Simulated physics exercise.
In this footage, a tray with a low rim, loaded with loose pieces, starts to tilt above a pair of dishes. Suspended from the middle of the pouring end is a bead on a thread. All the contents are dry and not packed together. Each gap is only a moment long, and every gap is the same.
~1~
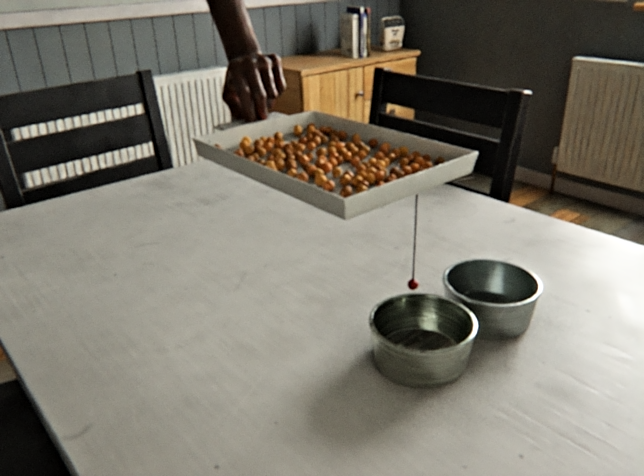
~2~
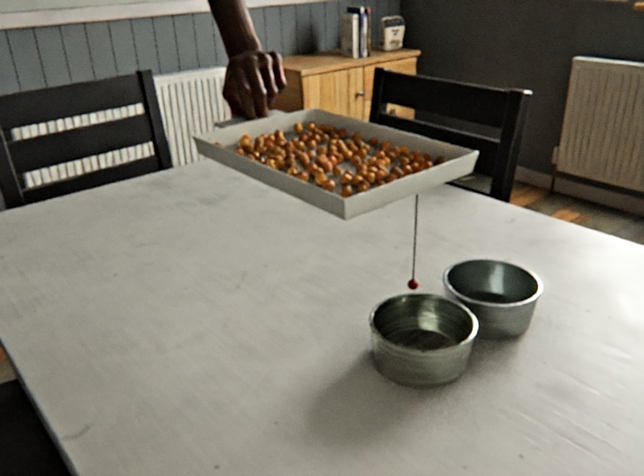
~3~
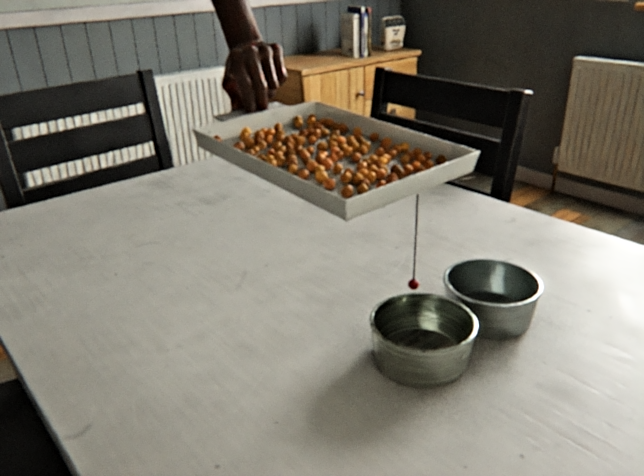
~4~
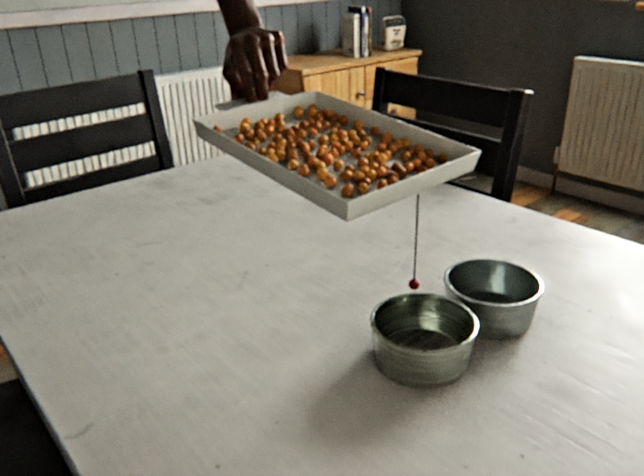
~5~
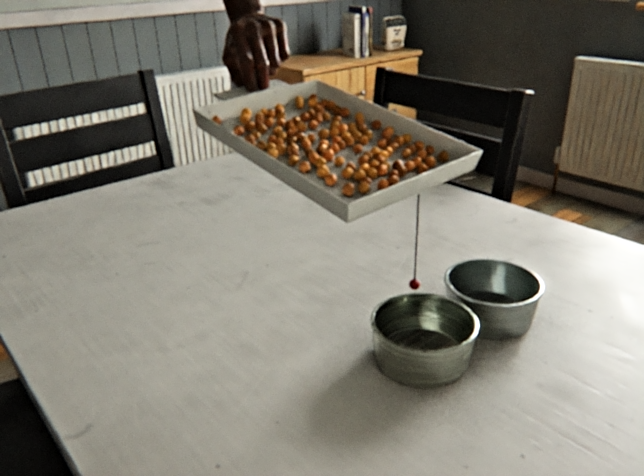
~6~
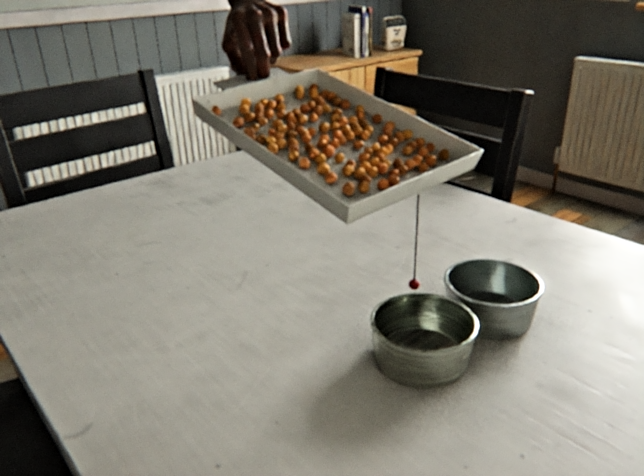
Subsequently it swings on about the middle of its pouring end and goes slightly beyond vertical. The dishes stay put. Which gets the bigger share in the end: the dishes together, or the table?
The table gets the bigger share.
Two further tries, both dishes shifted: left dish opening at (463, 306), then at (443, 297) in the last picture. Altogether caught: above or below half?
For the two places in order: A minority share, a minority share.
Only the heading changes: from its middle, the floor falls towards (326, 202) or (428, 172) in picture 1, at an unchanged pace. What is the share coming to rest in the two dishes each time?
Respectively close to 20 and 80 in a hundred.
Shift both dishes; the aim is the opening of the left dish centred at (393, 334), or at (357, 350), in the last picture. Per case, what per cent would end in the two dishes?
About 70 per cent, then about 60 per cent.
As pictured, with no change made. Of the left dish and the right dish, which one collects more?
The one at left ends up fuller.
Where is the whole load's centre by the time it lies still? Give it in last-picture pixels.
The centre comes to rest near (427, 380).
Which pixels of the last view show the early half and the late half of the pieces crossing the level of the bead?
I'd say close to (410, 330) at first and close to (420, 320) later on.
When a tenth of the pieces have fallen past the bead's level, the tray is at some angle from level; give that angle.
About 105 degrees.
Soon after the last picture, tray tipped steeply; nearly all on the tray; a stray few outside both.
A little later, tray tipped right over; nearly all on the tray; a stray few in the left dish; a stray few outside both.
Later still, tray tipped past a quarter turn; about a third in the left dish; a stray few in the right dish; about two thirds outside both.
At rest, tray tipped past a quarter turn; about a third in the left dish; a stray few in the right dish; about two thirds outside both.
